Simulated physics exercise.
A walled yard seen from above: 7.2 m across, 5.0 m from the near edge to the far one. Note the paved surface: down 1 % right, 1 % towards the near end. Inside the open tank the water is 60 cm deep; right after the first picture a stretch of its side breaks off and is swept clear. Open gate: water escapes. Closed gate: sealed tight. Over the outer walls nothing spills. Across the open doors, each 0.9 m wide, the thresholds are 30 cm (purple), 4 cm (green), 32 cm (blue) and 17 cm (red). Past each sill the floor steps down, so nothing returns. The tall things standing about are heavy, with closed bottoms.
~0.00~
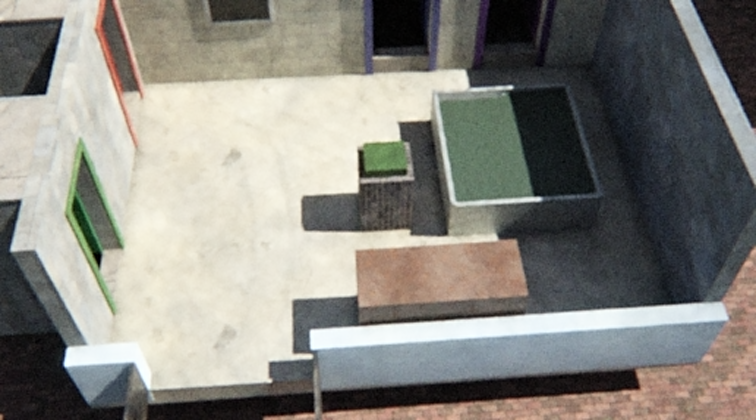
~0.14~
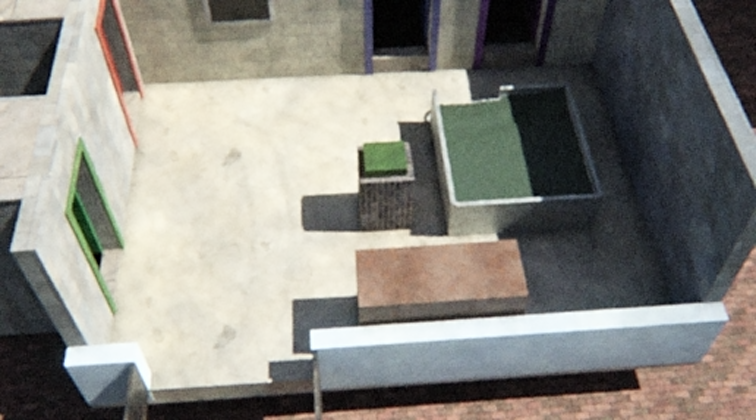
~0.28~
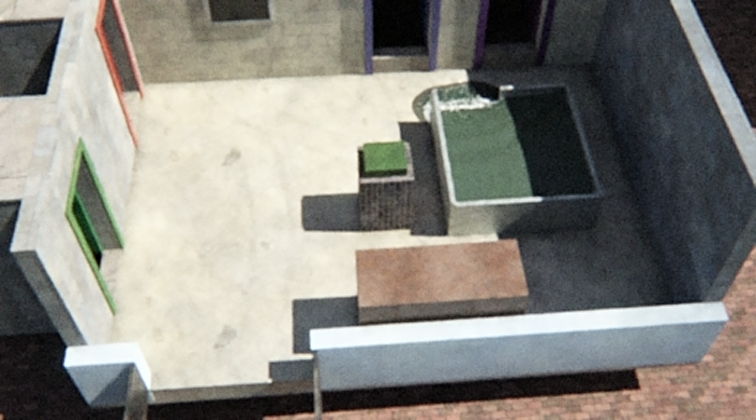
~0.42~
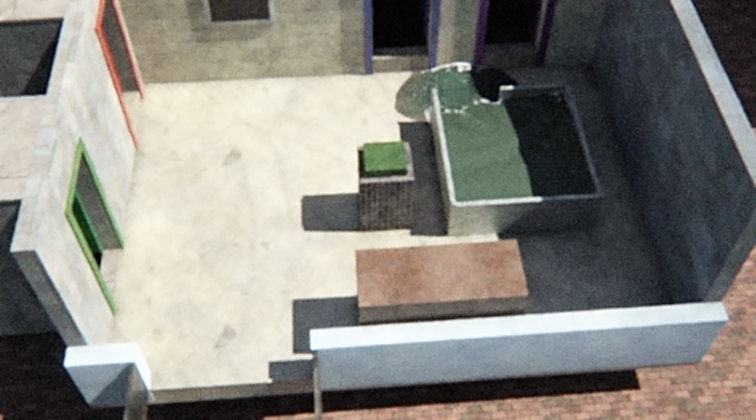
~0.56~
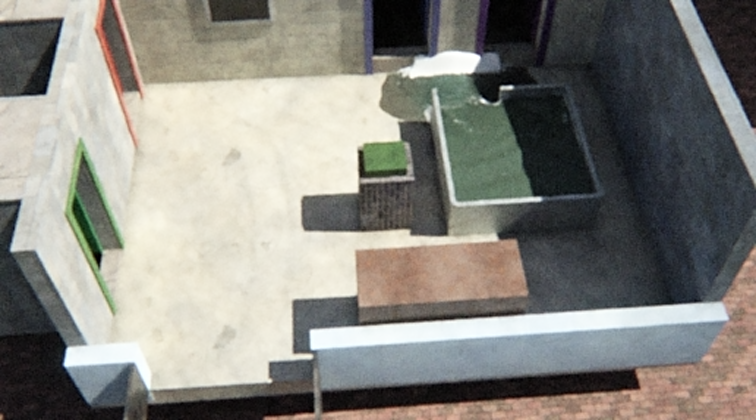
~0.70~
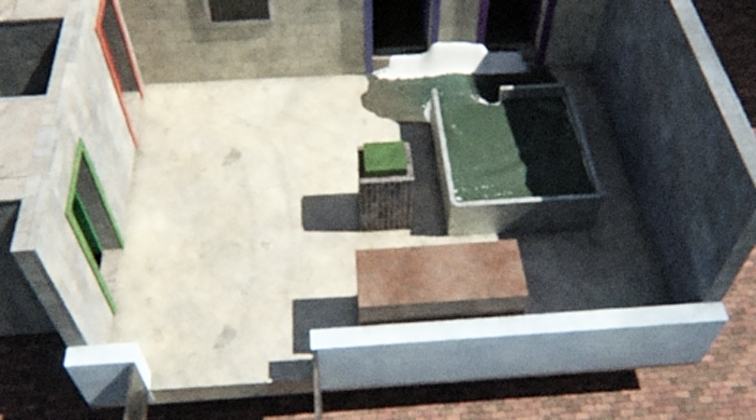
A walled yard with pale paving is seen from above, its left wall holding a green-edged opening and a red-edged one, with purple-edged doorways at the back. An open tank of green water stands right of centre, near a small green-topped block and a long brown one. Part of the tank's far side breaks away and water pours out, spreading leftward and along the back wall, while the camera stays still.
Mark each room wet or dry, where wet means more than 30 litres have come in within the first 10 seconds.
Purple door - dry, green door - dry, blue door - dry, red door - dry.
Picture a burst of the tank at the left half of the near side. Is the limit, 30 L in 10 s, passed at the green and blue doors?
At the green door the limit is surpassed; at the blue door it is not exceeded.
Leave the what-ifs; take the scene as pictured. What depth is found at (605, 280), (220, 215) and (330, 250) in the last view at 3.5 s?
Close to 2, 2 and 0 centimetres.
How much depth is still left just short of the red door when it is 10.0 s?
The mean depth is around 4.0 cm.
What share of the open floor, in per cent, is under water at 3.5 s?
Some 55 per cent of the floor is wet.
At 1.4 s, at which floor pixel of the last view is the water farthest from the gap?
I'd mark it close to (281, 86).
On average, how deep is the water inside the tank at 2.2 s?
Some 36 cm on average.
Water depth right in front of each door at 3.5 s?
Measured in centimetres, the purple door gives 16, the green door 2, the blue door 18 and the red door 16.
After 1.4 s water covers 15 % of the floor and is deepest (43 cm) near (451, 78); purple door 21 cm at the sill, 1 L in, green door not reached, blue door 32 cm at the sill, 2 L in, red door not reached.
After 2.2 s water covers 30 % of the floor and is deepest (37 cm) near (451, 78); purple door 21 cm at the sill, 2 L in, green door not reached, blue door 27 cm at the sill, 5 L in, red door not reached.
After 3.5 s water covers 55 % of the floor and is deepest (25 cm) near (451, 78); purple door 16 cm at the sill, 2 L in, green door 2 cm at the sill, 0 L in, blue door 18 cm at the sill, 6 L in, red door 16 cm at the sill, 0 L in.
After 6.0 s water covers 75 % of the floor and is deepest (20 cm) near (666, 325); purple door 10 cm at the sill, 2 L in, green door 5 cm at the sill, 4 L in, blue door 11 cm at the sill, 6 L in, red door 10 cm at the sill, 1 L in.
After 10.0 s water covers 90 % of the floor and is deepest (18 cm) near (670, 337); purple door 6 cm at the sill, 2 L in, green door 3 cm at the sill, 5 L in, blue door 7 cm at the sill, 6 L in, red door 4 cm at the sill, 1 L in.
